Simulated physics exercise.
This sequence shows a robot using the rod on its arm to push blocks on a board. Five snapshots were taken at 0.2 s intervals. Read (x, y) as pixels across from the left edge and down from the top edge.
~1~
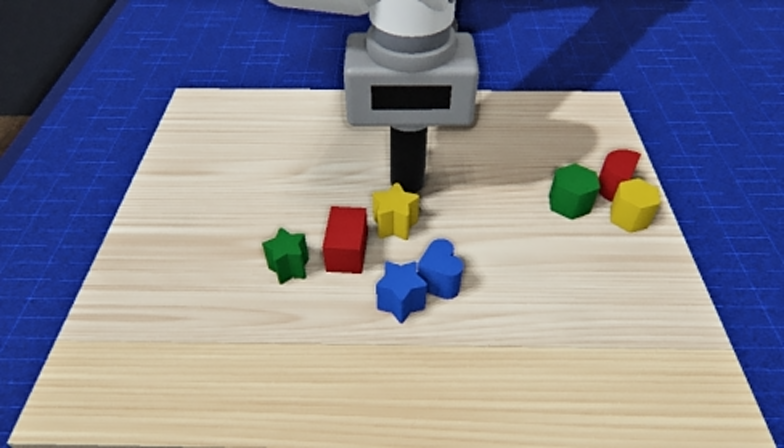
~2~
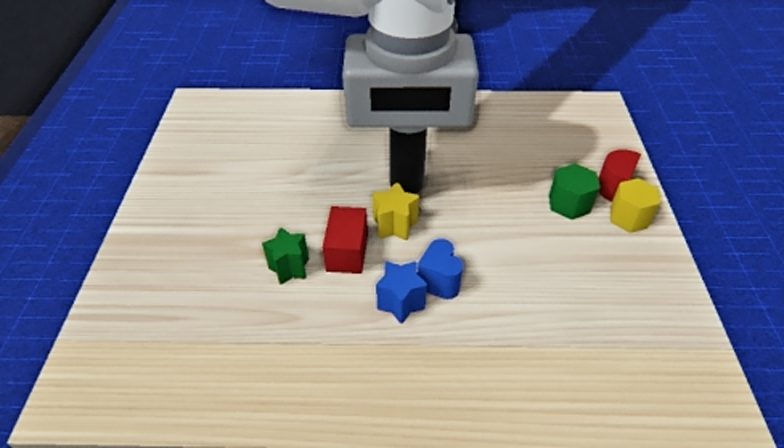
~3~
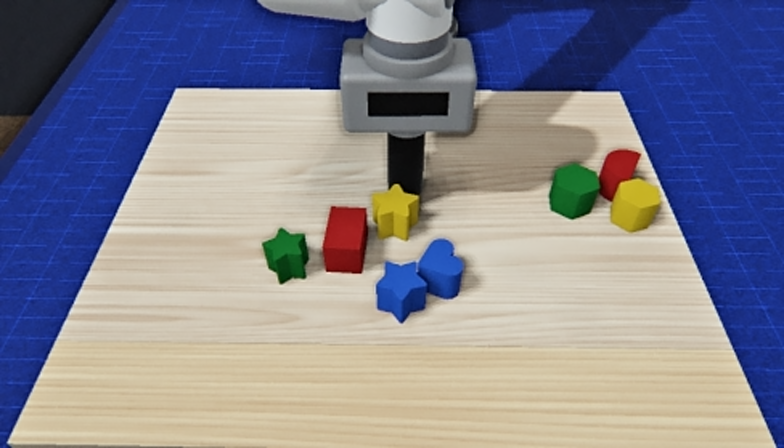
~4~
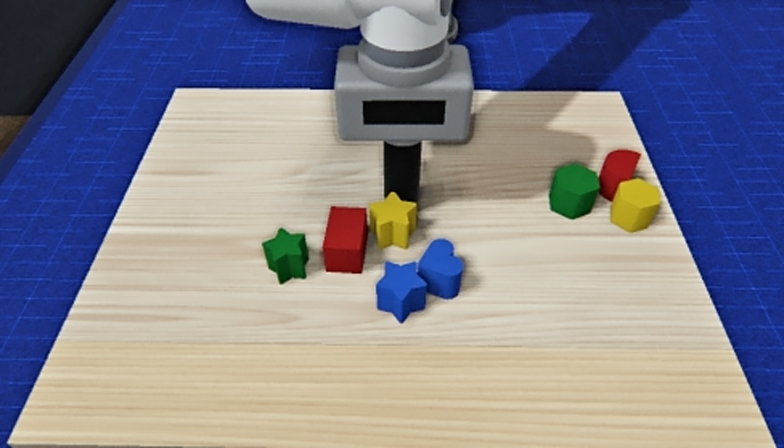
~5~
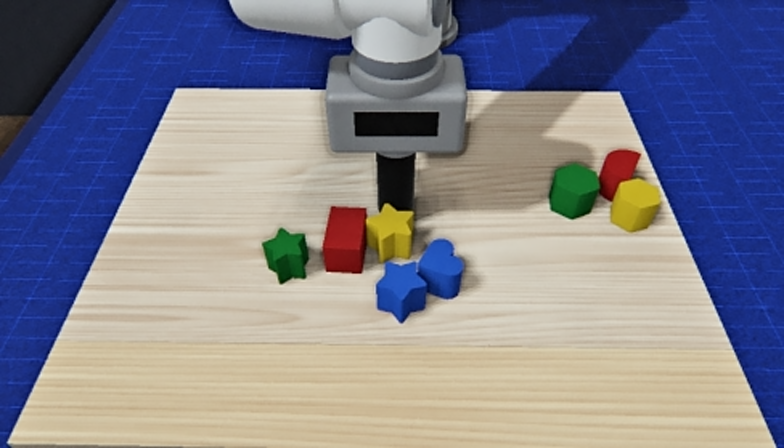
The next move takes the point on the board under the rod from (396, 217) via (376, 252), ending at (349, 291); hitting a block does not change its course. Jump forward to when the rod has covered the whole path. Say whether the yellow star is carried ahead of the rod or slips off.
Gone from the front.
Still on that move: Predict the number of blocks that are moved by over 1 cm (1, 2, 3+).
I reckon the push displaces three or more of the blocks by more than 1 cm.
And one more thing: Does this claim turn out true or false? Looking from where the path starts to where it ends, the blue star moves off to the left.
True.
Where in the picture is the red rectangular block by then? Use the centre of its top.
The point I'd pick in the picture is (324, 235).
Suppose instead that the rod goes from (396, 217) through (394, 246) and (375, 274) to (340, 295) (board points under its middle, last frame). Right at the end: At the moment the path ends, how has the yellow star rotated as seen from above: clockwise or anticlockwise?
From above, it turns counterclockwise.
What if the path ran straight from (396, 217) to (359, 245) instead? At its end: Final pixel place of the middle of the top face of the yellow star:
I think it will end close to (383, 239).
On the path given first. One third of the way, rod (382, 233); yellow star (391, 243), turned 40° anticlockwise.
Two thirds of the way, rod (367, 258); red rectangular block (328, 233); yellow star (391, 263), turned 65° anticlockwise; blue star (405, 295).
At the end, rod (349, 283); green star (280, 243); red rectangular block (324, 235), turned 20° clockwise; yellow star (386, 273), turned 100° anticlockwise; blue star (412, 303).
